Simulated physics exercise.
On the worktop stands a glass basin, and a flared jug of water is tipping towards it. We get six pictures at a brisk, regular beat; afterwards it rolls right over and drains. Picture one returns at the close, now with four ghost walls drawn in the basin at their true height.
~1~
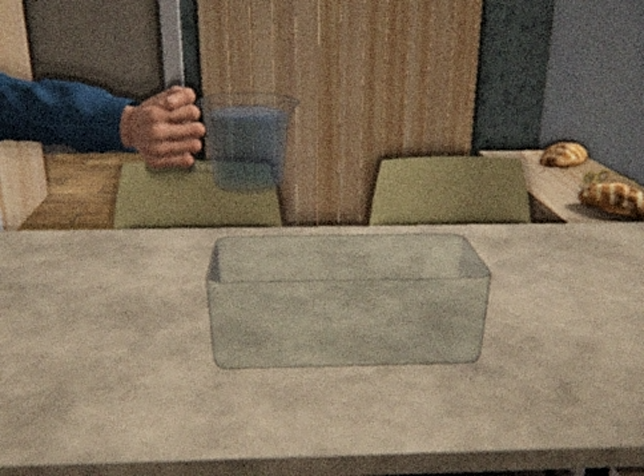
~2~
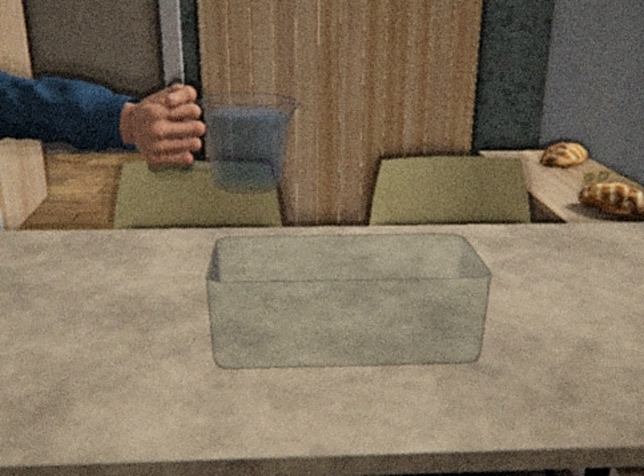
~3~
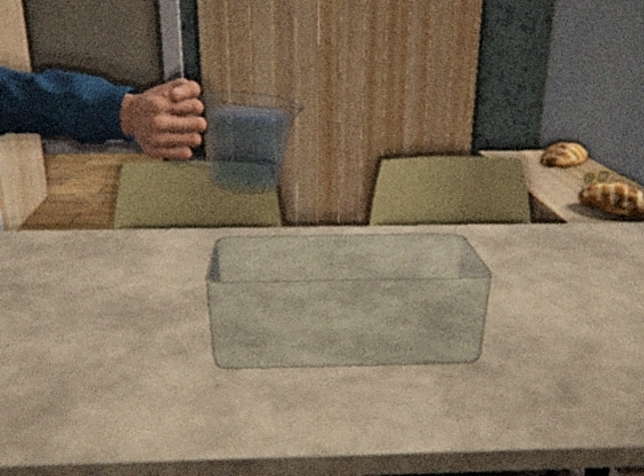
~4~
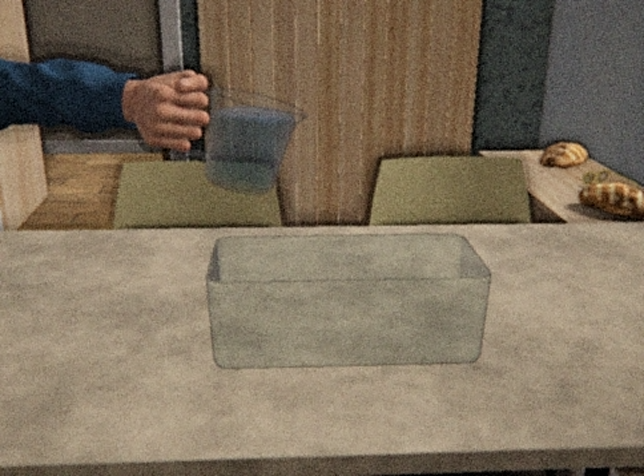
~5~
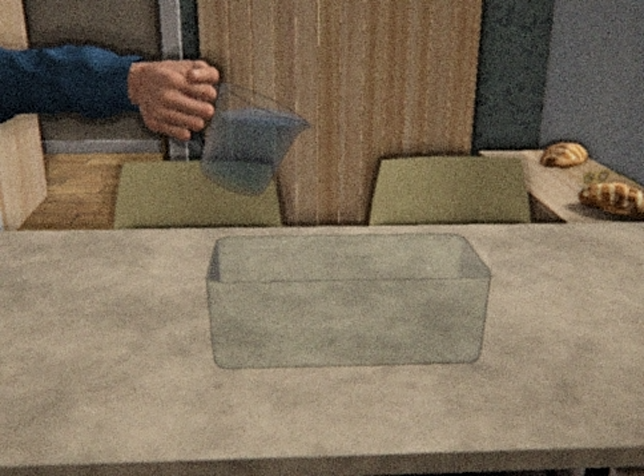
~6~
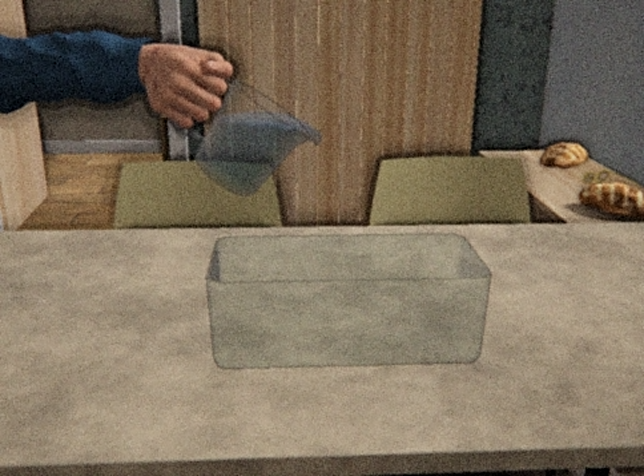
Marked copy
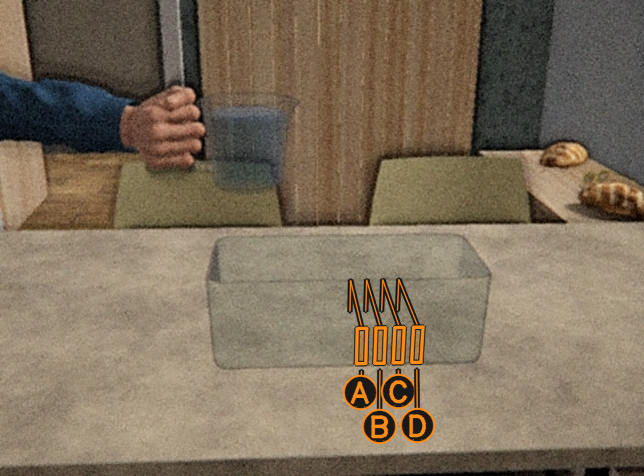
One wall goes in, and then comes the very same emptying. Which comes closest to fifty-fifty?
Position A.
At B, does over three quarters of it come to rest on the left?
Yes.
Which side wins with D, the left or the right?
The left one.
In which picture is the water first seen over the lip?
Picture 6.
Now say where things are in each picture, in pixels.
Upright, lip at (298, 101); basin from (214, 365) to (480, 359); nothing has left yet, in the first picture.
Upright, lip at (300, 103); nothing has left yet, in the second picture.
Tipped about 6°, lip at (303, 107); nothing has left yet, in the third picture.
Tipped about 14°, lip at (307, 115); nothing has left yet, in the fourth picture.
Tipped about 24°, lip at (311, 126); nothing has left yet, in the fifth picture.
Tipped about 36°, lip at (312, 139); water is over the lip, down to (317, 143), in the sixth picture.
In orange, A at (361, 370); B at (379, 370); C at (398, 369); D at (416, 369).
If A is chosen, about 54 % ends left of the wall and 45 % right of it.
If B is chosen, about 89 % ends left of the wall and 8 % right of it; 3 % is lost outside.
If C is chosen, about 91 % ends left of the wall and 5 % right of it; 4 % is lost outside.
If D is chosen, about 95 % ends left of the wall and 4 % right of it.
